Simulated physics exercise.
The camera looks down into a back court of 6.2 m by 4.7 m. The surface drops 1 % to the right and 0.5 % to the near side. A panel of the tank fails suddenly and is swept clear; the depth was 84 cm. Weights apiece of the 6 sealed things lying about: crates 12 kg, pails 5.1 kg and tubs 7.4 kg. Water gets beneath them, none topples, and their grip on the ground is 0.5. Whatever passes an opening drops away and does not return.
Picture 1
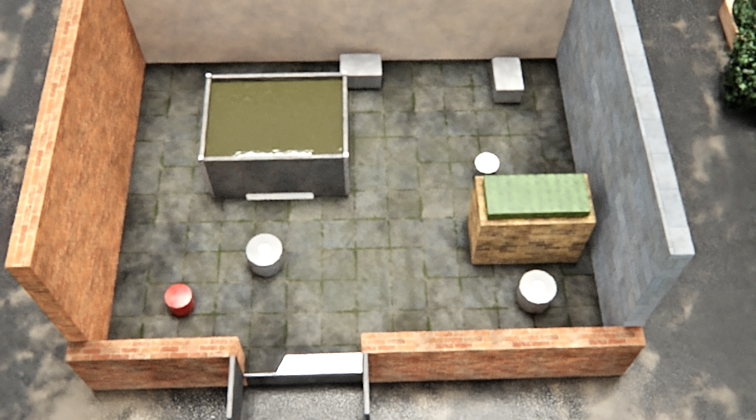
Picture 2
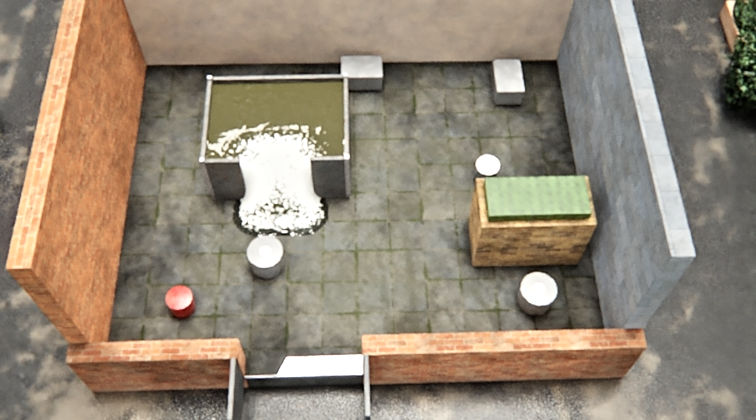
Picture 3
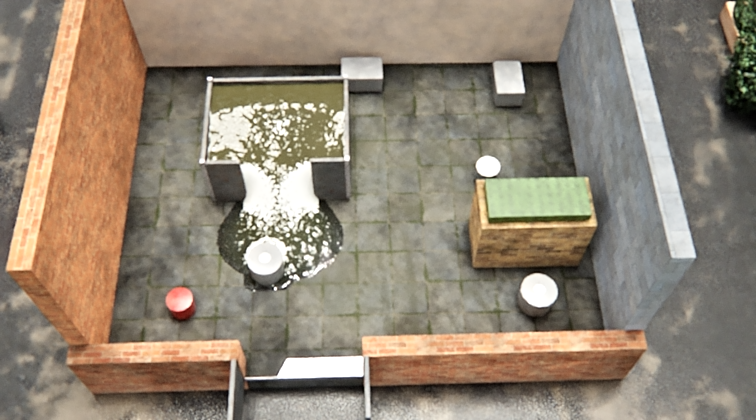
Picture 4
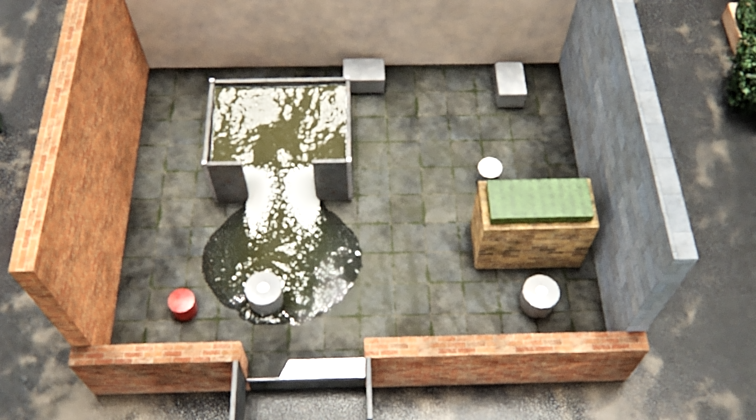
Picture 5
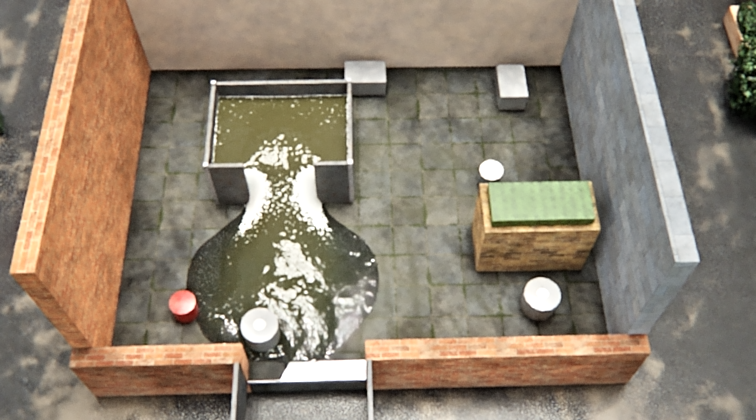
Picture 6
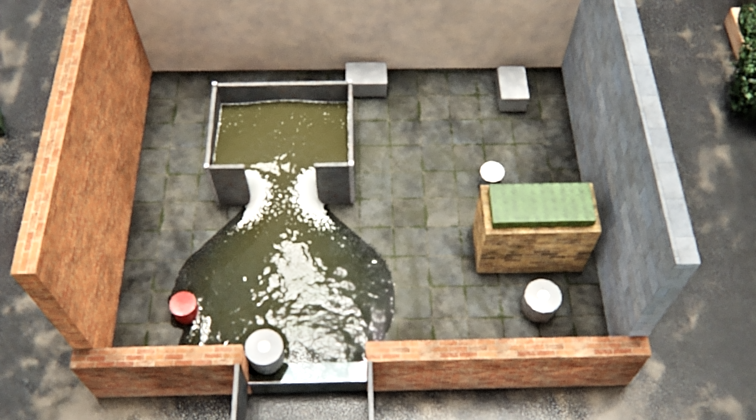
Walled back court with water bursting from a tank's near side, spreading over paving around a red pail and shifting a pale tub.
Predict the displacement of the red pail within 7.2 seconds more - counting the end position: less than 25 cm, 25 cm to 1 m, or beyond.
The red pail travels far.
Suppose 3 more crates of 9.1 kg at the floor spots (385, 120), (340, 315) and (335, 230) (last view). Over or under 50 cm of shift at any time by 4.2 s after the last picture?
In that order: Under, more, over.
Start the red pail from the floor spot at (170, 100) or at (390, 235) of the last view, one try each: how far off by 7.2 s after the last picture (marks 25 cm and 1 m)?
In that order: It stays put; it holds its place.
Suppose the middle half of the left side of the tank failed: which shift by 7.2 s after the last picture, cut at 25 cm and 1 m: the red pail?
Then the red pail gets carried off.
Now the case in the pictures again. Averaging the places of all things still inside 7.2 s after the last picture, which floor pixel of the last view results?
Around (437, 148).
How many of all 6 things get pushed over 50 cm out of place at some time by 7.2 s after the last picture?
3 of them.
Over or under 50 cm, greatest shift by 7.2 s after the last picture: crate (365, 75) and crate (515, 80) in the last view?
In turn: Less, less.
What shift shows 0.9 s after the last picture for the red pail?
About 80 cm.
Then, 0.9 s after the last picture the red pail is near (119, 335), 0.8 m from its start, afloat; 1 of 6 are out; 1 afloat.
Then, 2.8 s after the last picture the red pail is near (195, 184), 1.8 m from its start, aground; 1 of 6 are out; 1 afloat.
Then, 4.8 s after the last picture the red pail is near (200, 98), 3.2 m from its start, aground; 1 of 6 are out; 1 afloat.
Then, 7.2 s after the last picture the red pail is near (246, 95), 3.3 m from its start, aground; 1 of 6 are out; 1 afloat.
